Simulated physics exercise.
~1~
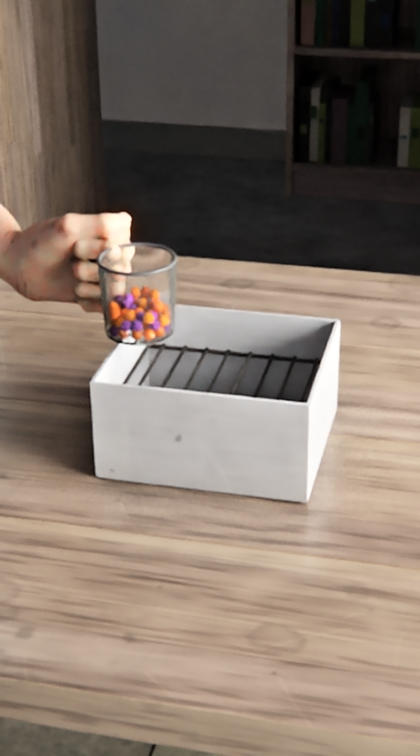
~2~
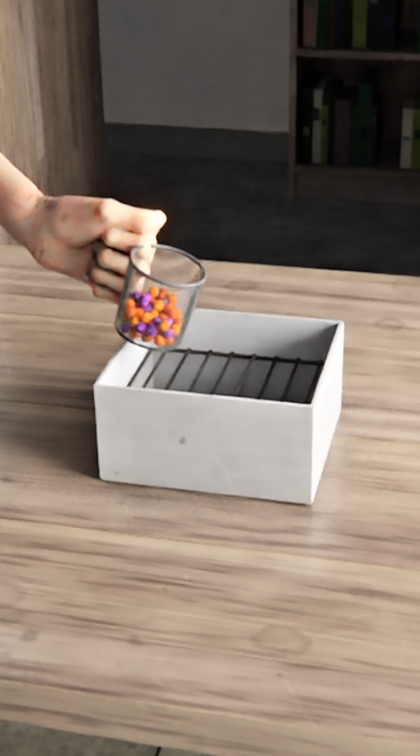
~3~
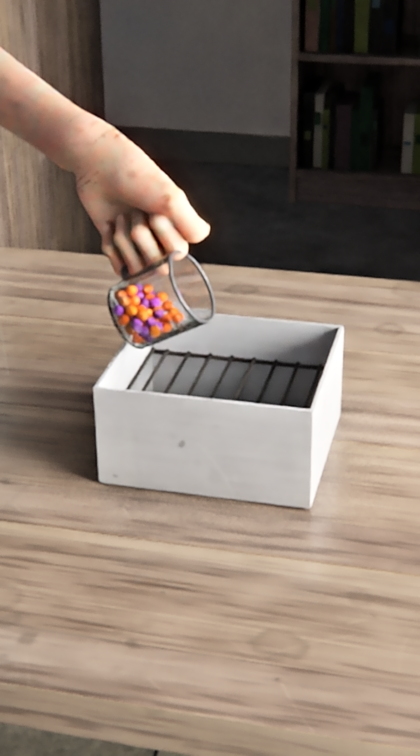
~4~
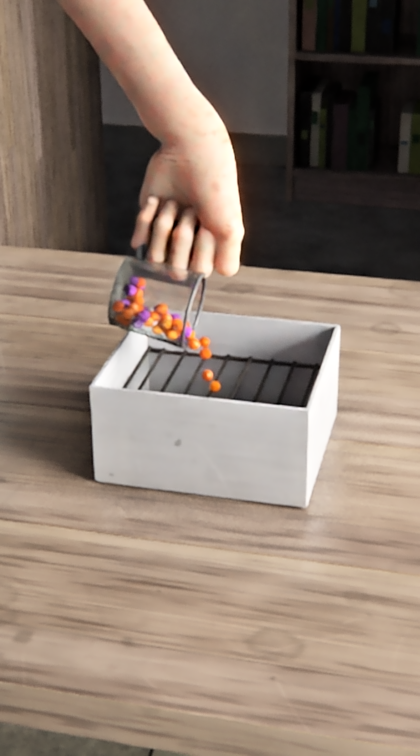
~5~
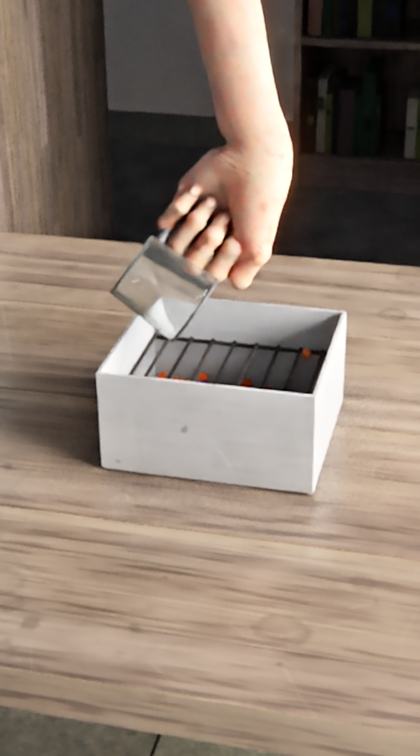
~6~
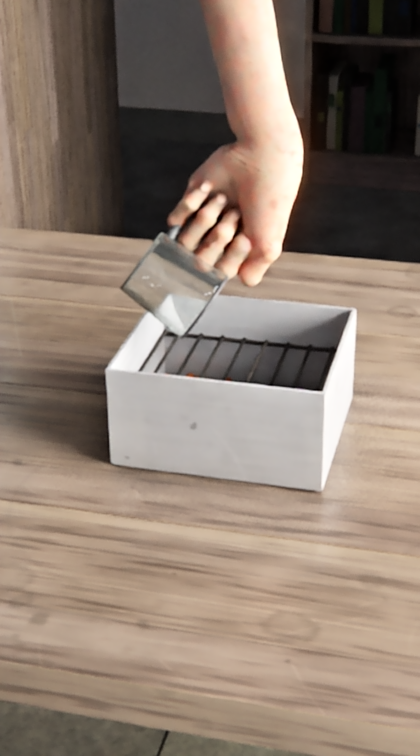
On a wooden table, a hand tips purple and orange beads from a clear cup onto a wire rack, and all fall through.
